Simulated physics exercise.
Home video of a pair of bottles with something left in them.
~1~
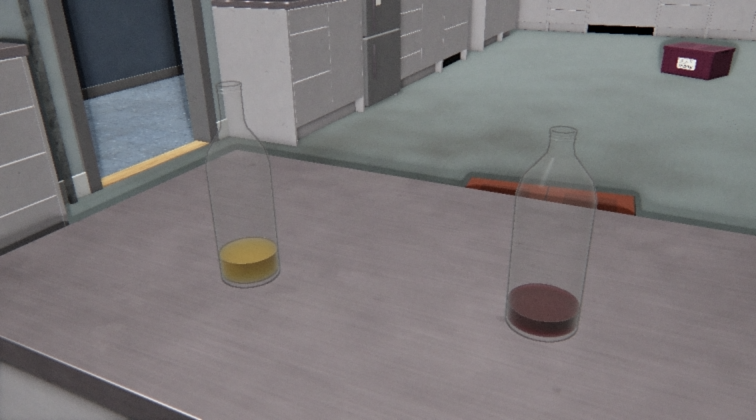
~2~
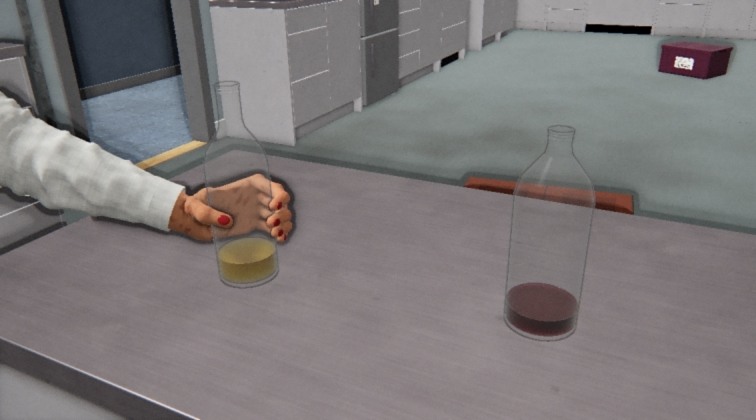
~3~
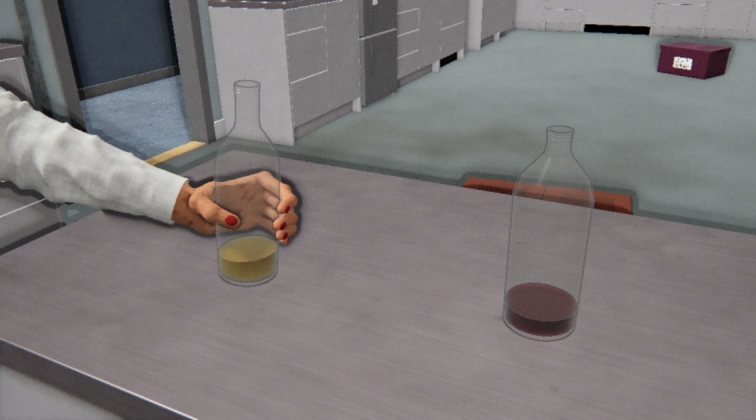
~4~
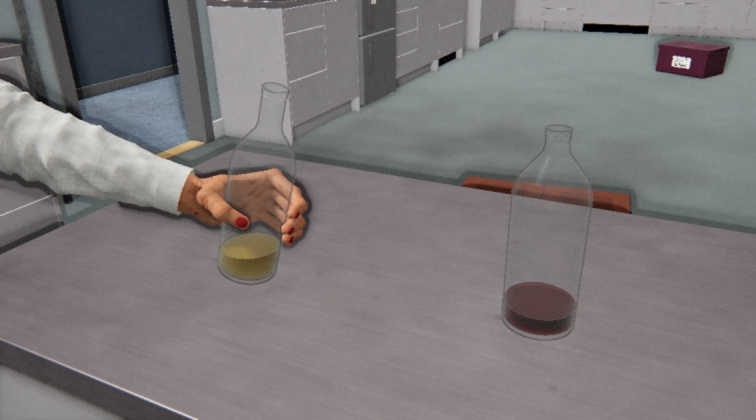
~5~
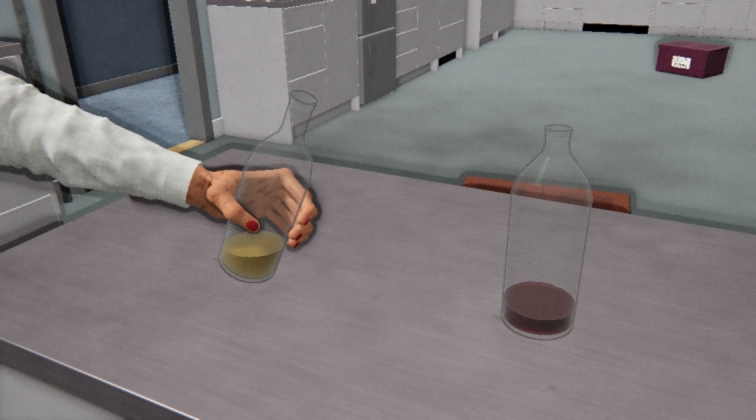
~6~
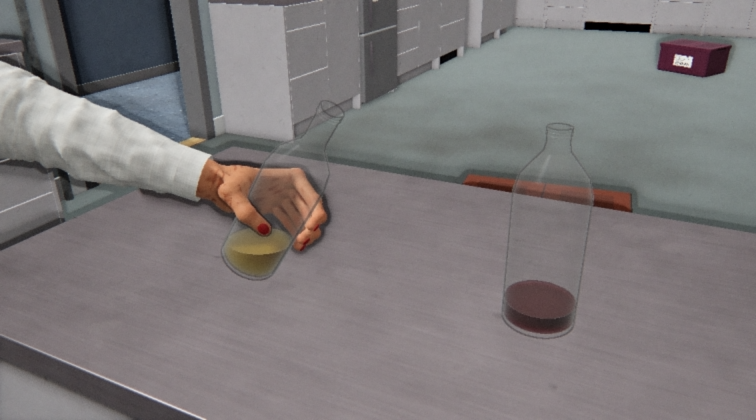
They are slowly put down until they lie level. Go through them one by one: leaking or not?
Left - not leaking, right - not leaking.
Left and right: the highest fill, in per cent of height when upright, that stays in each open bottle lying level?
First: 22 percent; second: 28 percent.
Soon after, the left bottle is nearly down; left bottle, nothing comes out.
Later, the left bottle lies flat; left bottle, nothing comes out.
In the end, both lie flat; left bottle, nothing comes out; right bottle, nothing comes out.
